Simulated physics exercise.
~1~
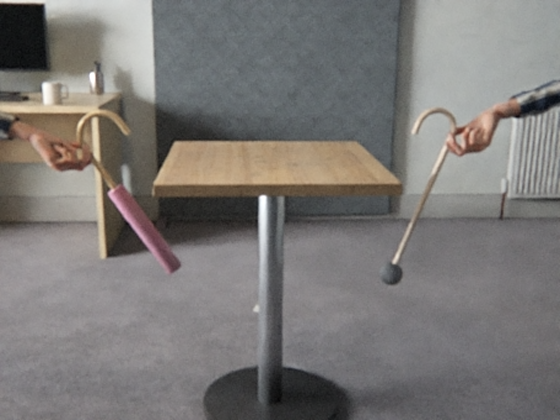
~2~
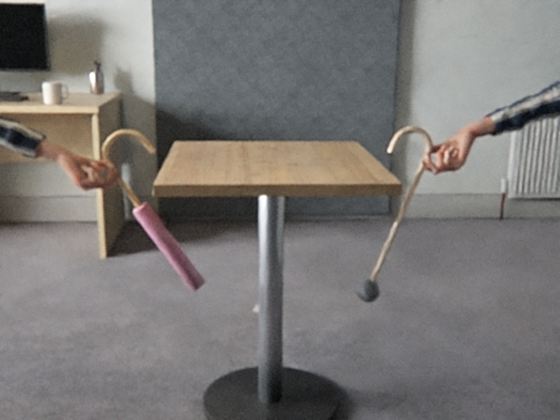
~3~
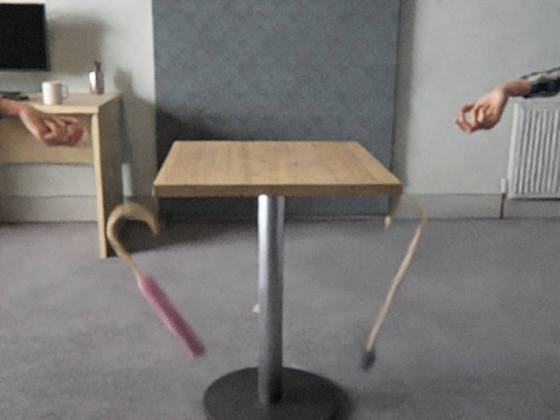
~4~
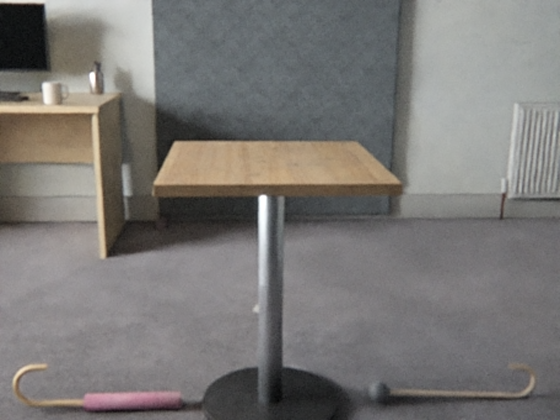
In this clip, two hands bring a pink umbrella and a grey-ended ladle, both with hooked handles, toward opposite sides of a wooden table. The hands let go and draw back, and both objects fall past the table edges, ending up lying on the floor.
